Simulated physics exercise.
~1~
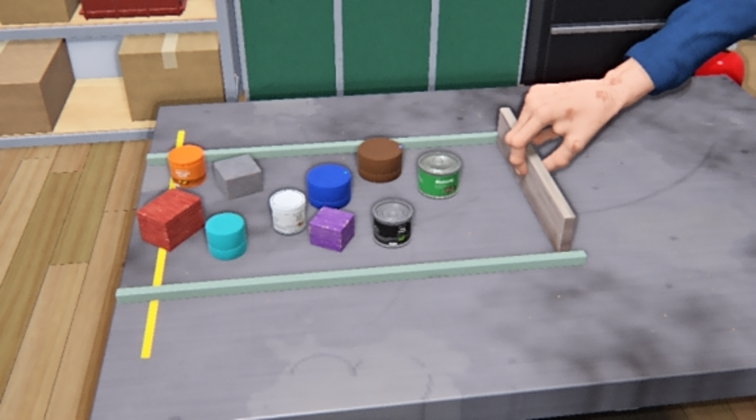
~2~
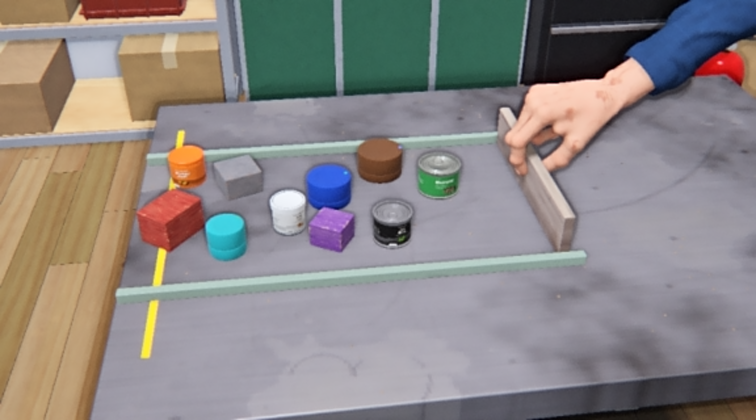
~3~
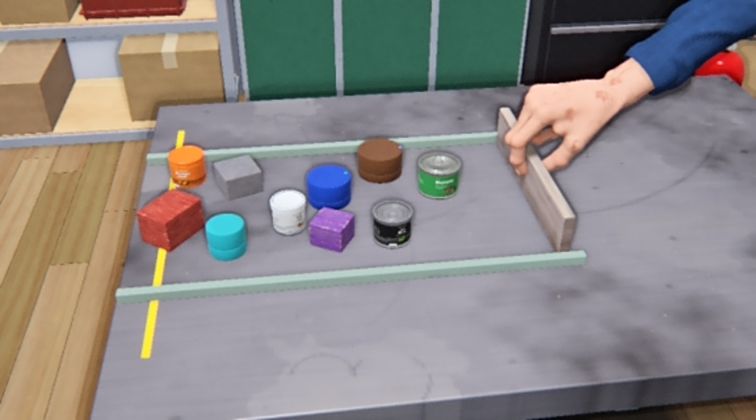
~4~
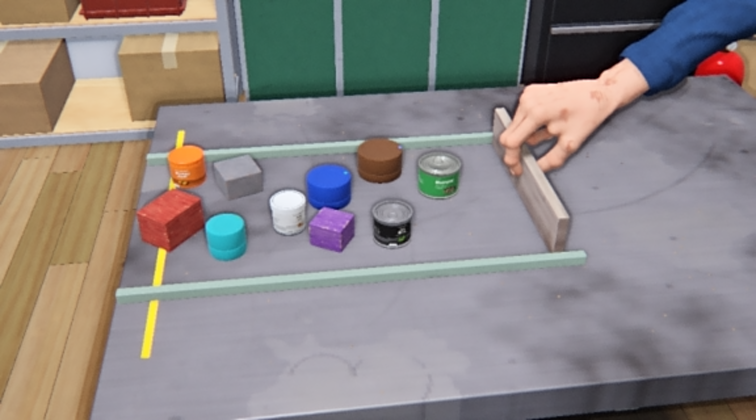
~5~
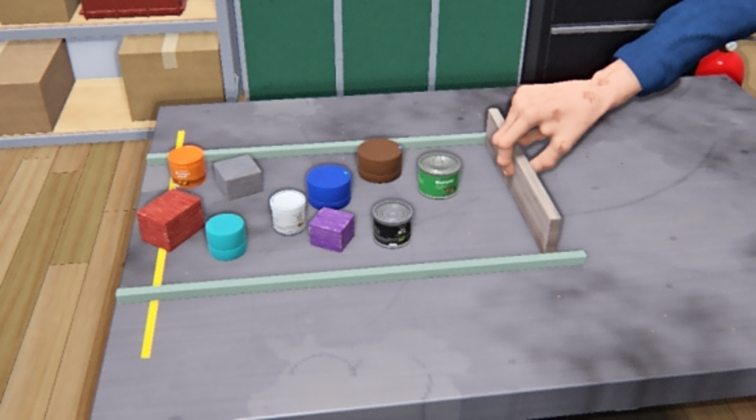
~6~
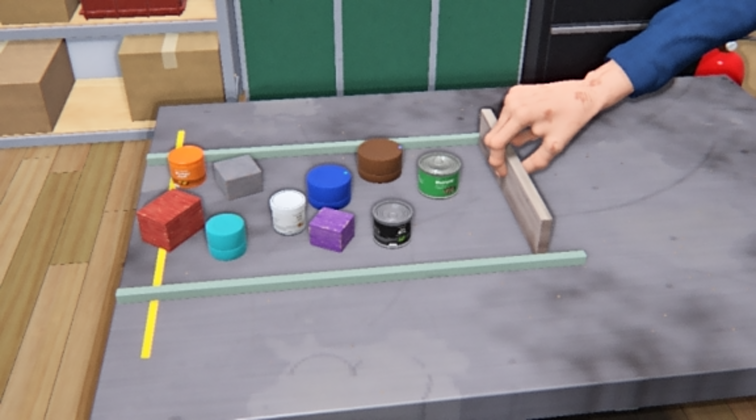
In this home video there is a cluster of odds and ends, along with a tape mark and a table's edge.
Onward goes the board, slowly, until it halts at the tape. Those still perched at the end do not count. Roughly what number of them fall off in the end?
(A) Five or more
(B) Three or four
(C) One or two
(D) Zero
(A) Five or more.
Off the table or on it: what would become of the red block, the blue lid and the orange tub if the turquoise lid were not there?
Red block: Over the edge; blue lid: Over the edge; orange tub: Over the edge.
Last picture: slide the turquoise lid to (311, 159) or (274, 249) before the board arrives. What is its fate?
Well, the turquoise lid stays aboard in the first case and stays aboard in the second.
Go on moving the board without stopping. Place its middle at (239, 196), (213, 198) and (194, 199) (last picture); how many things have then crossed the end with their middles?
That makes 1, 1, 4.
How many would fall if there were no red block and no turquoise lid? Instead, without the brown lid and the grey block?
Result: 4 in the first case, with 3 in the second.
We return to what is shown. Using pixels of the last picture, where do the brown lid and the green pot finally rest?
Around (149, 173) and around (146, 196).
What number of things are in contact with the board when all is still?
Counting them up gives 4.
A little later, none off yet; red block at rest near (171, 220); orange tub at rest near (188, 167); turquoise lid at rest near (227, 237).
When it is over, the number that fall off is five or more; down, blue lid, white pot, grey block, turquoise lid, orange tub and red block.
